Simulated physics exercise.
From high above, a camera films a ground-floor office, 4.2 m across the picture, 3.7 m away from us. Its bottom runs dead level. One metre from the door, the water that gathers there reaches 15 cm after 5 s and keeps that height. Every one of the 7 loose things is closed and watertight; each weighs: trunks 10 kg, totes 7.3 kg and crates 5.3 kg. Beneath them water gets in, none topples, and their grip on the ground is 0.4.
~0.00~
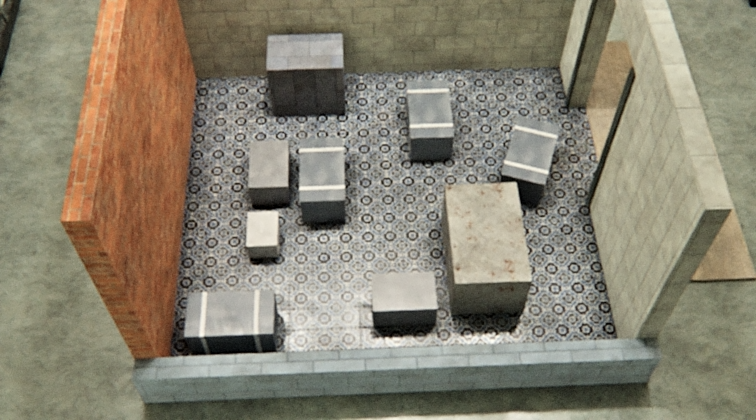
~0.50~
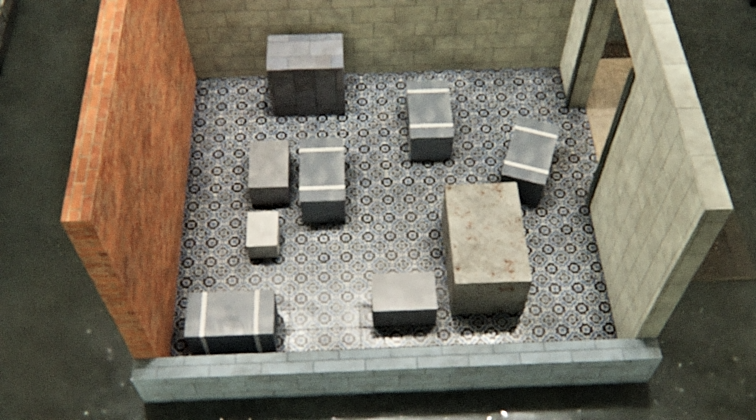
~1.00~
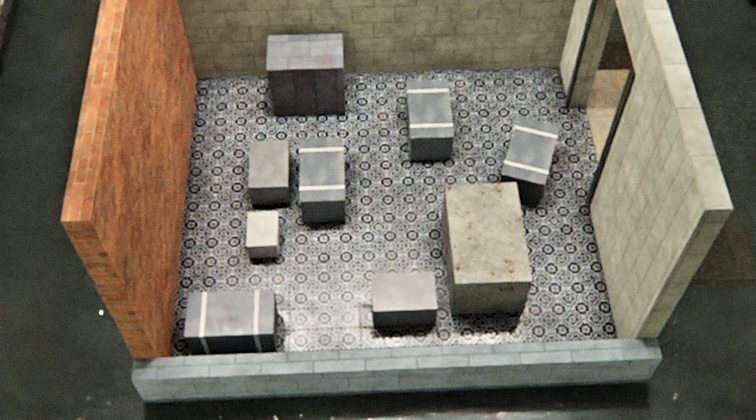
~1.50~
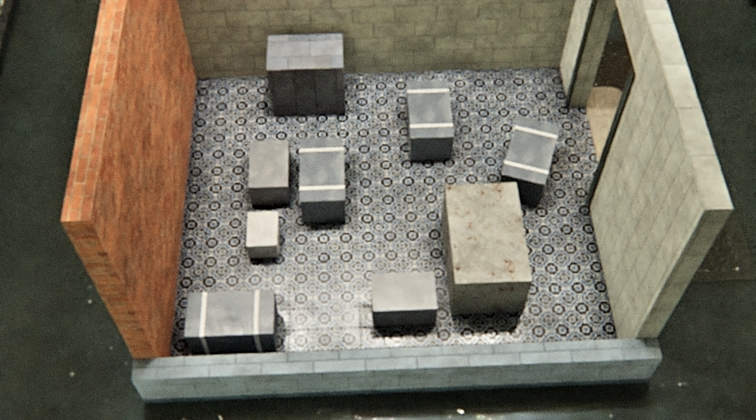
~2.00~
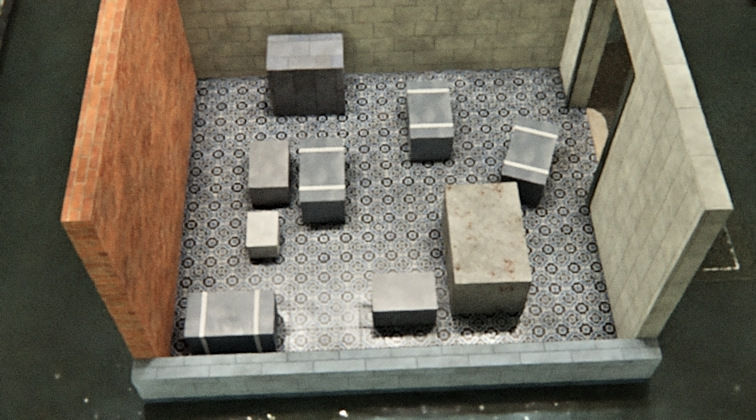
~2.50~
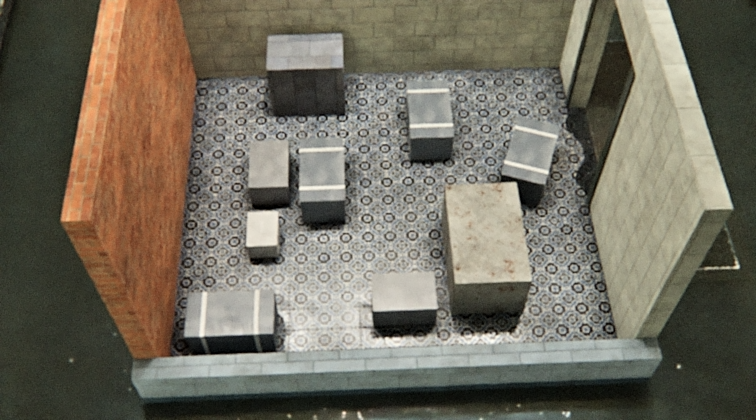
The footage shows a walled room of grey boxes on a patterned floor from above as dark water spreads over the ground outside, covers the pale patch by the right-hand doorway, and edges inside; the boxes stay still.
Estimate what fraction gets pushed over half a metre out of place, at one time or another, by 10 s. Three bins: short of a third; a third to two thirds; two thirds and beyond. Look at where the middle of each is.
The portion should come out one third up to two thirds.
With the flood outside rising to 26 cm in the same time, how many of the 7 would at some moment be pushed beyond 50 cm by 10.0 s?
Then 6.
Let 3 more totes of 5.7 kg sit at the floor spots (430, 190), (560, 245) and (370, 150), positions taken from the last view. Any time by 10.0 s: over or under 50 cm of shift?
Order as given - above the limit, inside the limit, above the limit.
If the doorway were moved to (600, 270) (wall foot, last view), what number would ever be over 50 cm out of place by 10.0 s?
Then it comes to 4 of them.
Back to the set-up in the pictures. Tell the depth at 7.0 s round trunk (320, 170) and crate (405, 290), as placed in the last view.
About 2 and 0 cm.
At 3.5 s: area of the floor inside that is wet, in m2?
Wet: Near 0.5 m2.
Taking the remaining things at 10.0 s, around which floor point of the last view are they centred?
Near (264, 241).
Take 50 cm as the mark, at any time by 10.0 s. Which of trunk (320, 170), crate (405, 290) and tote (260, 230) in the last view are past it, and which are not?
Beyond, within, within.
After 3.5 s 0 of 7 are over 50 cm from their spots; 0 afloat.
After 4.5 s 0 of 7 are over 50 cm from their spots; 0 afloat.
After 7.0 s 2 of 7 are over 50 cm from their spots; 1 afloat.
After 10.0 s 4 of 7 are over 50 cm from their spots, and 4 have been at some point; 4 afloat.
